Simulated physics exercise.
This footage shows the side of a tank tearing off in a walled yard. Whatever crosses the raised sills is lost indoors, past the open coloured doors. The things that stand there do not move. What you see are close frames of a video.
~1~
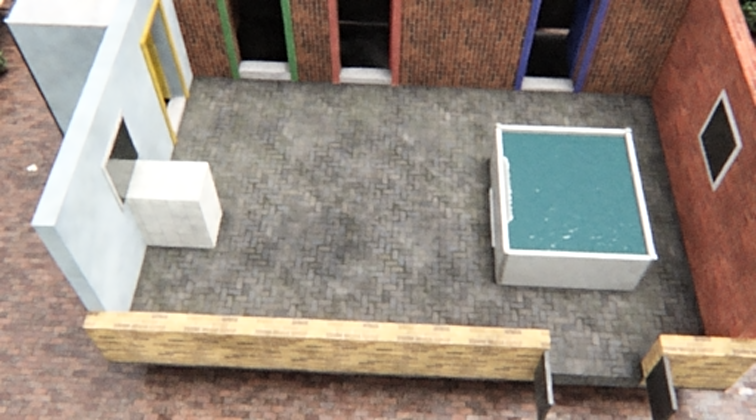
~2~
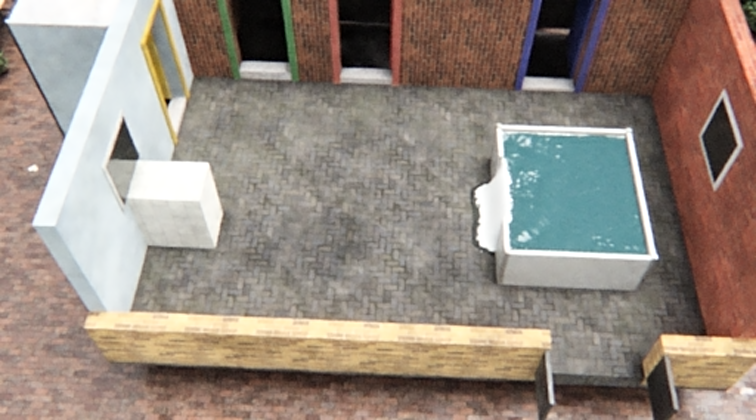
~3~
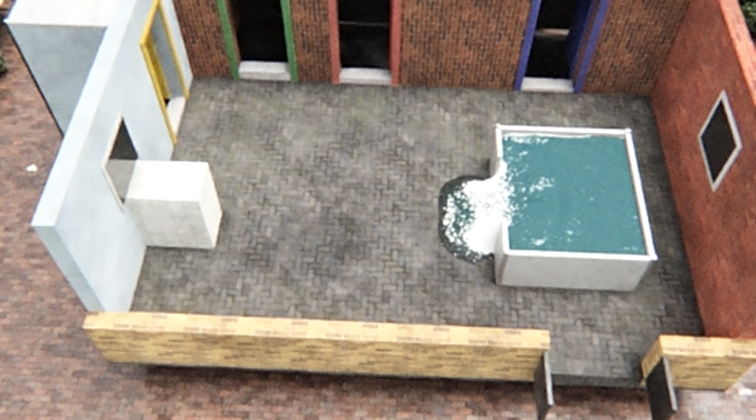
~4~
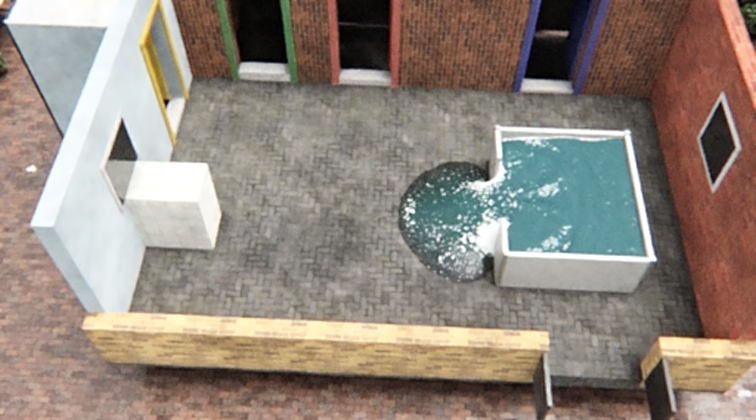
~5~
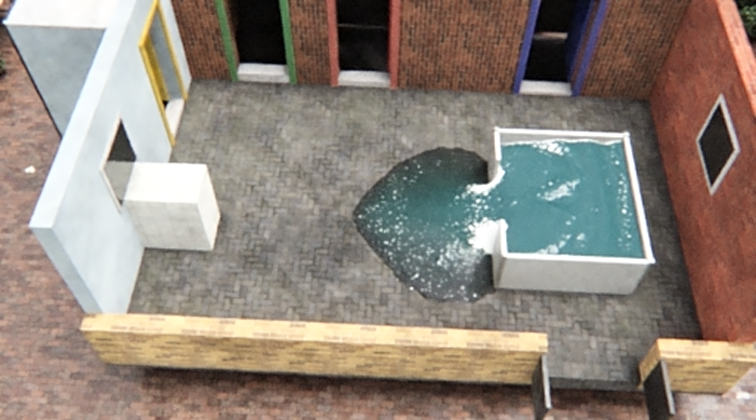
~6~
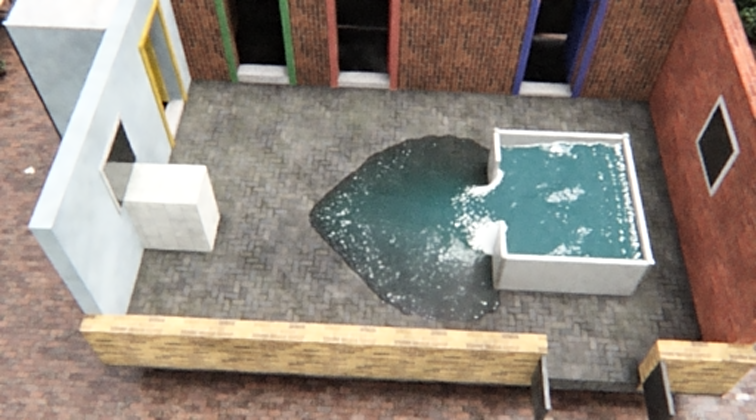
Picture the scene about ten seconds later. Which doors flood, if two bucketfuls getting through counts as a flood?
The red door does not flood; the green door does not flood; the yellow door floods; the blue door does not flood.
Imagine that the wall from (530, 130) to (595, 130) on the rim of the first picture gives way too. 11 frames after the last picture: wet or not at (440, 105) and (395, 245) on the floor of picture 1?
Soaked, Still dry.
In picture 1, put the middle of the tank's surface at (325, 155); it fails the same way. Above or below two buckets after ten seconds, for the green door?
Briefly, the green door crosses the line.
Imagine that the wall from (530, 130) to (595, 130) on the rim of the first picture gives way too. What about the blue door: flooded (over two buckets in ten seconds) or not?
Check on blue - it gets too much.
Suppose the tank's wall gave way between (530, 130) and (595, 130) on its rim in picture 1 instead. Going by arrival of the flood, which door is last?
The one in yellow.
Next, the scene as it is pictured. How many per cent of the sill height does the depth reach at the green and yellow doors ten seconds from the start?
Near 40 per cent and 70 per cent, respectively.
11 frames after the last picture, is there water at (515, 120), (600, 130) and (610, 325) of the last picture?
Result, in that order: Not wetted / not wetted / not wetted.
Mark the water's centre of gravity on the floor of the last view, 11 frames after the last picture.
It is around (446, 222).
A moment on, water covers 45 % of the floor; the red door not reached, the green door not reached, the yellow door not reached, the blue door not reached.
Next, water covers 60 % of the floor; the red door wet at the sill, nothing in, the green door wet at the sill, nothing in, the yellow door wet at the sill, nothing in, the blue door not reached.
Then, water covers 65 % of the floor; the red door wet at the sill, nothing in, the green door wet at the sill, nothing in, the yellow door over two buckets in, the blue door not reached.
Later, water covers 65 % of the floor; the red door wet at the sill, nothing in, the green door wet at the sill, nothing in, the yellow door far over two buckets in, the blue door wet at the sill, nothing in.
In the end, water covers 95 % of the floor; the red door wet at the sill, nothing in, the green door wet at the sill, nothing in, the yellow door far over two buckets in, the blue door wet at the sill, nothing in.
